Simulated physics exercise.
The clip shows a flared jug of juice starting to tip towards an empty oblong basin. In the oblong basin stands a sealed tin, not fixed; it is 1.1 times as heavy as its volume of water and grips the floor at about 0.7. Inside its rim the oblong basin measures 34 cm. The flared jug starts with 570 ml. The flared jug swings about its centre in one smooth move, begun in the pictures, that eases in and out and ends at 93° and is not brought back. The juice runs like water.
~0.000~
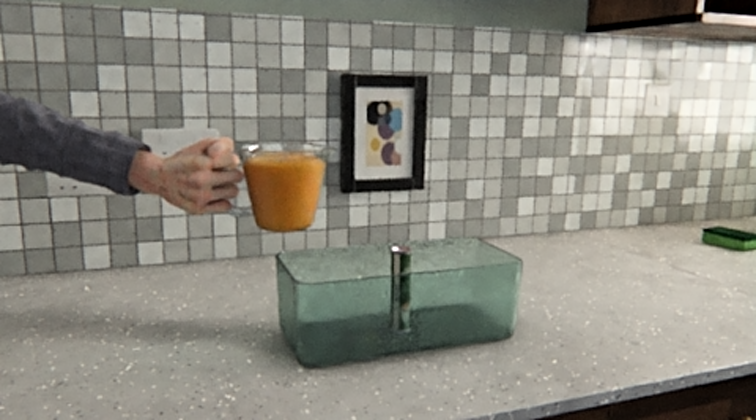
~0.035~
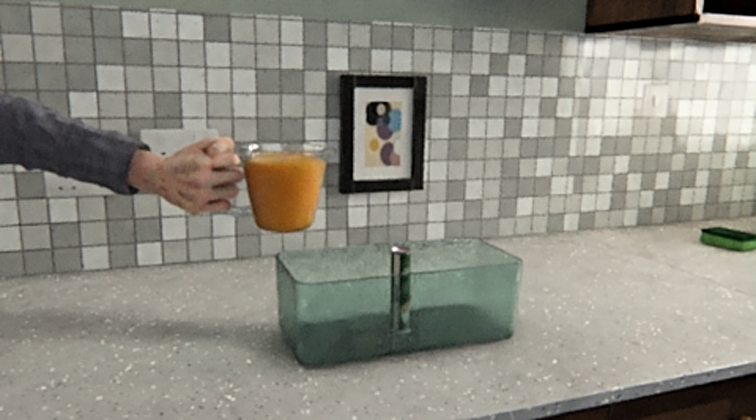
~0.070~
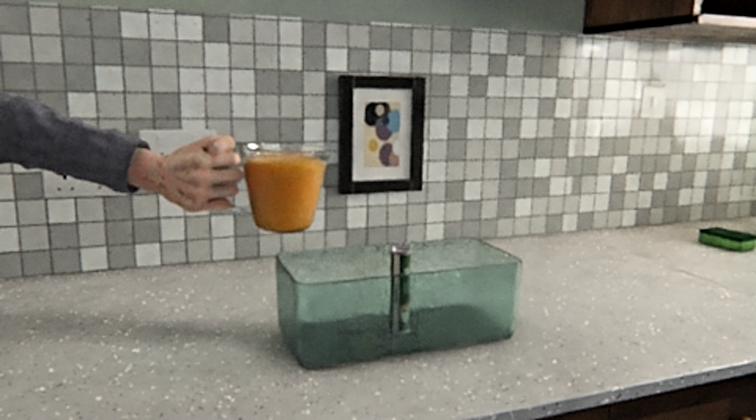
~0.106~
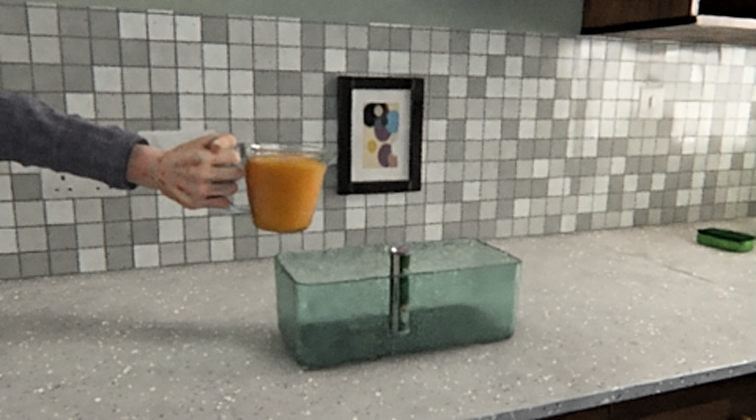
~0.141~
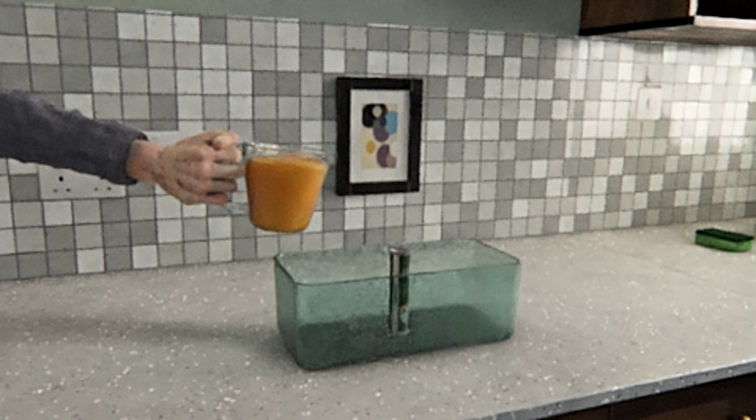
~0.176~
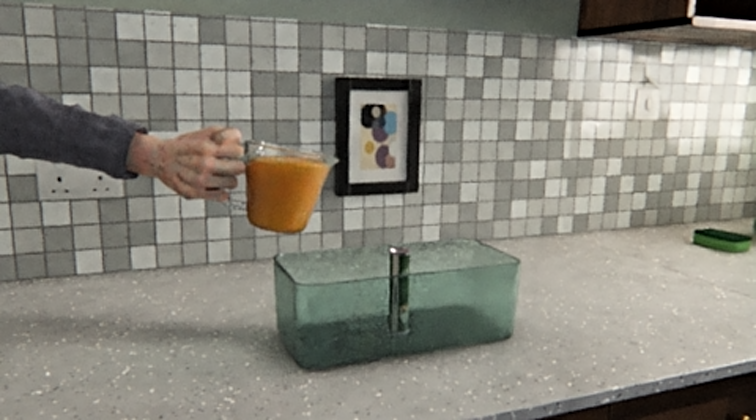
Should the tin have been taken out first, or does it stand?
The tin keeps standing.
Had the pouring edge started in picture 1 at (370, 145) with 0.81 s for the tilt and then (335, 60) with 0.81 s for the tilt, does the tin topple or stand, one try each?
First it topples; then it goes over.
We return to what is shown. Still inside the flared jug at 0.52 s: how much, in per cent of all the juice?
Near 72 in a hundred.
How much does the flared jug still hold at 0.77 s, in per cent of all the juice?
Some 22 per cent.
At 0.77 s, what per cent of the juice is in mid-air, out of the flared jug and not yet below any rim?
Near 16 in a hundred.
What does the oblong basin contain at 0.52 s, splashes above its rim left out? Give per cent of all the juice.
Some 7 per cent.
After 0.52 s the tilt is 66° and 72 per cent is still to pour; the tin stands where it began.
After 0.77 s the tilt is 92° and 21 per cent is still to pour; the tin stands where it began.
After 1.03 s the tilt is 93° and 2 per cent is still to pour; the tin stands where it began.
After 1.31 s the tilt is 93° and 0 per cent is still to pour; the tin stands where it began.
In the end the tin stands where it began.
